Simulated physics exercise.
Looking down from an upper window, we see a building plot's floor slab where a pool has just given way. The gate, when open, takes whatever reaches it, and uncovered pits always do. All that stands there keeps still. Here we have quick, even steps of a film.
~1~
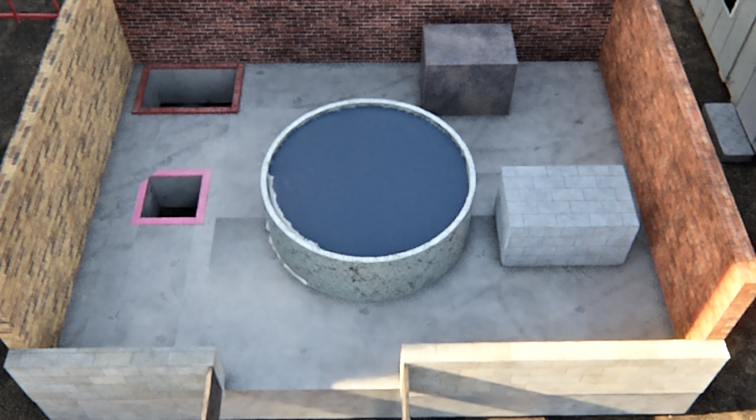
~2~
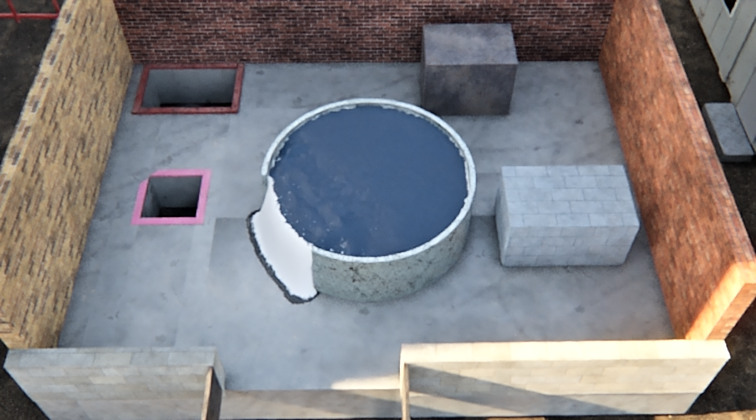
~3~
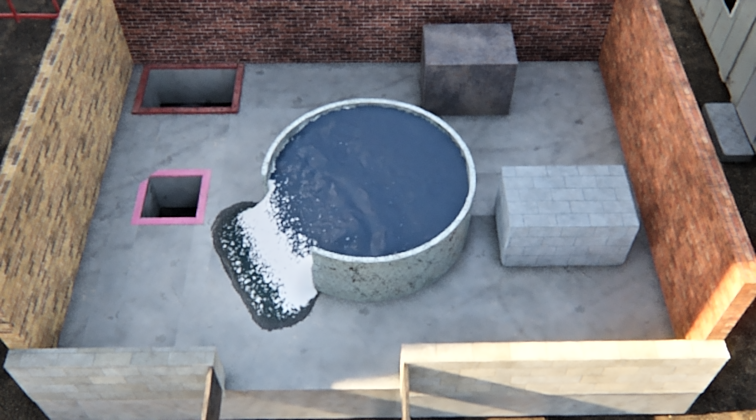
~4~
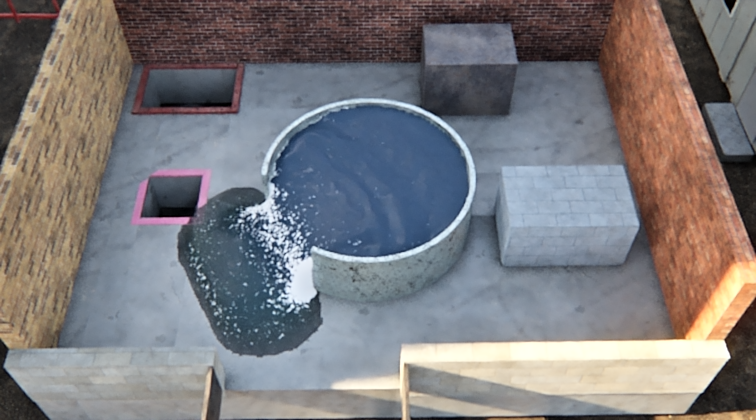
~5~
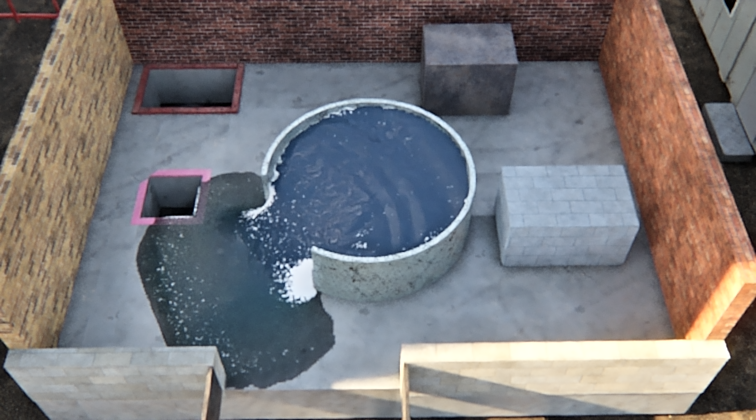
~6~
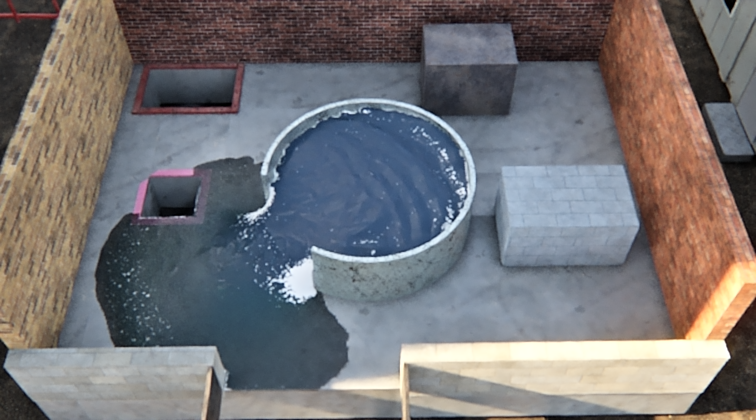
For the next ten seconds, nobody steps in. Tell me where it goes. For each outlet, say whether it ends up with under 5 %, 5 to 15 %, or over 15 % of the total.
By the end, the gate has received more than 15 %, the pink pit has received more than 15 %, the red pit has received between 5 and 15 %.
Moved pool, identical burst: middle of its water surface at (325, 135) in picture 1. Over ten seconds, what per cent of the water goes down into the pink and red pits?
Parts in a hundred: Pink 35, red 8.
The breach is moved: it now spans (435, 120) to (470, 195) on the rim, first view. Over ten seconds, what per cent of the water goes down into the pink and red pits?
Approximately, pink takes 4 % and red takes 8 %.
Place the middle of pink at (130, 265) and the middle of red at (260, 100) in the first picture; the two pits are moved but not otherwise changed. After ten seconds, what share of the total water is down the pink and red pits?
I reckon pink ends up with 55 percent and red with 2 percent.
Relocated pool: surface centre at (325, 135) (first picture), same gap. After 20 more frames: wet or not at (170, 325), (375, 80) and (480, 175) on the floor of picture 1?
Spot 1 wetted, spot 2 unwetted, and spot 3 unwetted.
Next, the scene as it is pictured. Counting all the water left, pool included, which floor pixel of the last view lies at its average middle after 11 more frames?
I reckon somewhere around (276, 250).
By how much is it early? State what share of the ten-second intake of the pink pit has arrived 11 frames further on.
My estimate: Close to 5 per cent.
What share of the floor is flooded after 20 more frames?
It comes to 35 per cent.
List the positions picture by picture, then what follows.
In the first picture, still water in the round pool at (368, 177).
In the second picture, water pours out at (281, 242) and has run to (260, 213).
In the third picture, water pours out at (282, 244) and has run to (224, 216).
In the fourth picture, the front is at (197, 214), out from the gap at (282, 246).
In the fifth picture, the front is at a hidden place, out from the gap at (282, 246).
In the sixth picture, water pours out at (282, 246) and has run to a hidden place.
A moment on, water covers 25 % of the floor; the gate 1 %, the pink pit 1 %, the red pit 0 %.
Next, water covers 25 % of the floor; the gate 3 %, the pink pit 2 %, the red pit 0 %.
Then, water covers 35 % of the floor; the gate 6 %, the pink pit 8 %, the red pit 2 %.
Later, water covers 50 % of the floor; the gate 13 %, the pink pit 21 %, the red pit 9 %.
In the end, water covers 65 % of the floor; the gate 20 %, the pink pit 30 %, the red pit 13 %.
